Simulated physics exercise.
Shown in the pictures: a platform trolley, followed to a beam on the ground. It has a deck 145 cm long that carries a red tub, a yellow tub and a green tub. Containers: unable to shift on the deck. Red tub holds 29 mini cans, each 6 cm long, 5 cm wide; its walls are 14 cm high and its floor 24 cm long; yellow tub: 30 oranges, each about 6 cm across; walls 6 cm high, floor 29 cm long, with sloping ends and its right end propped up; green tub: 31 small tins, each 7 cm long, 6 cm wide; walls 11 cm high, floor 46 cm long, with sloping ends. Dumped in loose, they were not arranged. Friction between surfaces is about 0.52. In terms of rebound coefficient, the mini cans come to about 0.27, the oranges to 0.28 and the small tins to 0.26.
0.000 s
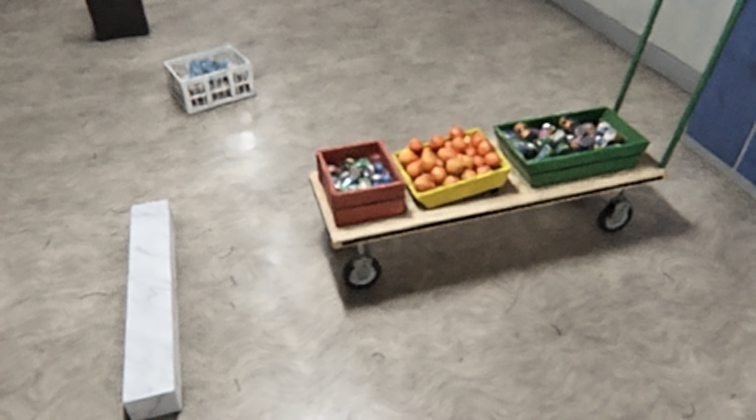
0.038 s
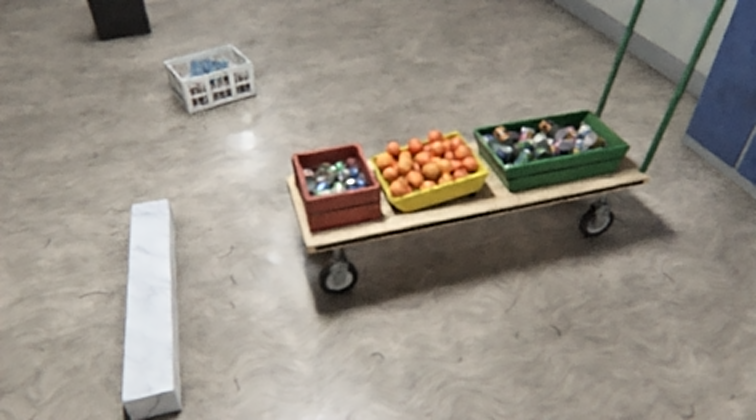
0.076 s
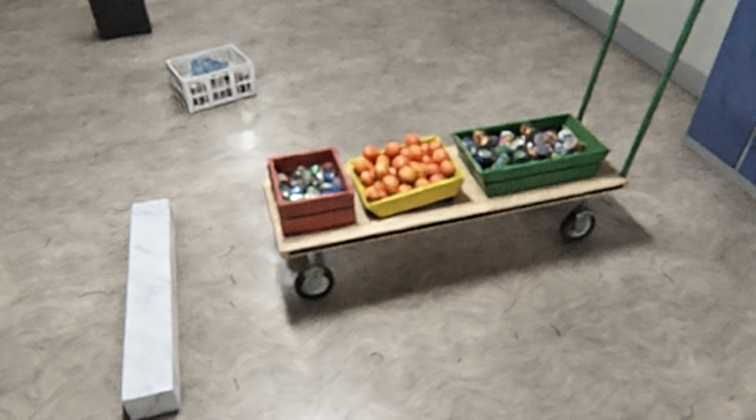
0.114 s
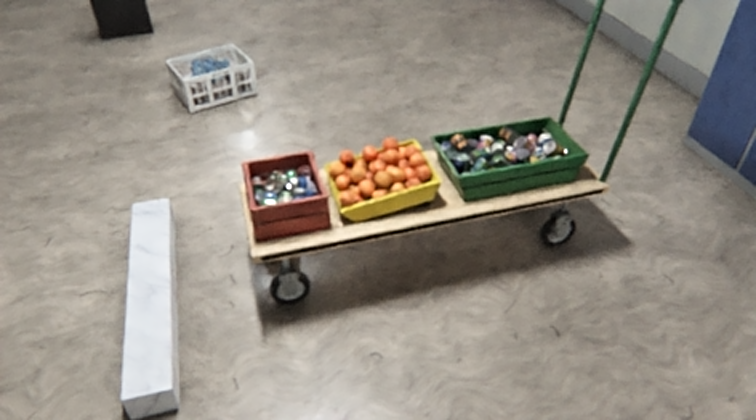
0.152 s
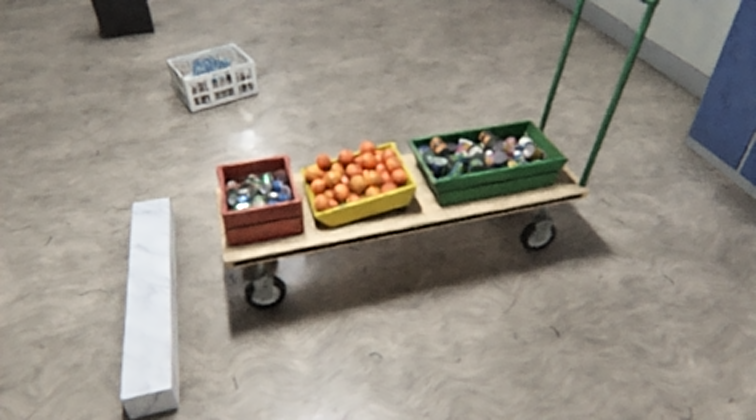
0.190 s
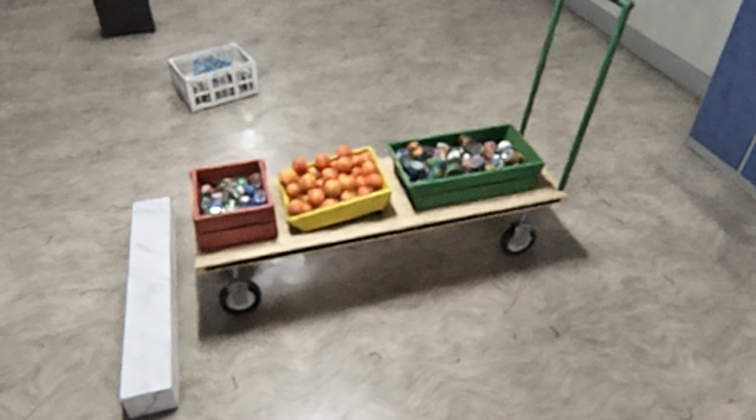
On a smooth grey floor, a flat trolley with a green handle rolled left toward a pale beam, carrying small cans in red and green tubs and oranges in a yellow one between them.
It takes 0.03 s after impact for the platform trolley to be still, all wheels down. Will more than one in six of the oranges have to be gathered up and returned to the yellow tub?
Yes.
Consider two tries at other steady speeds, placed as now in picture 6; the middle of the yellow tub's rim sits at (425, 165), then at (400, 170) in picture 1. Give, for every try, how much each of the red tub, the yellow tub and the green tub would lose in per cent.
Red tub: 0 / 0 percent; yellow tub: 30 / 20 percent; green tub: 0 / 0 percent.
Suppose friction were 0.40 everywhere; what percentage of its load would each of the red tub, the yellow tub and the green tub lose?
You'd see red tub shed 0 percent, yellow tub shed 30 percent, and green tub shed 10 percent.
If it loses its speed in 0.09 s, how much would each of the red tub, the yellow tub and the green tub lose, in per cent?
You'd end up with red tub at 0 %, yellow tub at 40 % and green tub at 10 %.
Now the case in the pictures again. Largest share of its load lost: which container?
The yellow tub.
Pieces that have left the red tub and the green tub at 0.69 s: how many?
Estimate at that time - red tub 0, green tub 3, give or take.
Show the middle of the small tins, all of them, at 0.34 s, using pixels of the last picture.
The middle is around (396, 175).
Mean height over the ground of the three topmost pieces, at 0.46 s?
I'd say near 58 cm.
After 0.24 s, the wheels strike.
After 0.34 s, the red tub has all 29, the yellow tub has all 30 and the green tub has all 31.
After 0.46 s, the red tub has all 29, the yellow tub is down by 8 of 30 and the green tub is down by 1 of 31.
After 0.69 s, the red tub has all 29, the yellow tub is down by 11 of 30 and the green tub is down by 3 of 31.
Final count (at 1.20 s), the red tub has all 29, the yellow tub is down by 12 of 30 and the green tub is down by 4 of 31. Asked share, 12 of 30, 40 per cent.
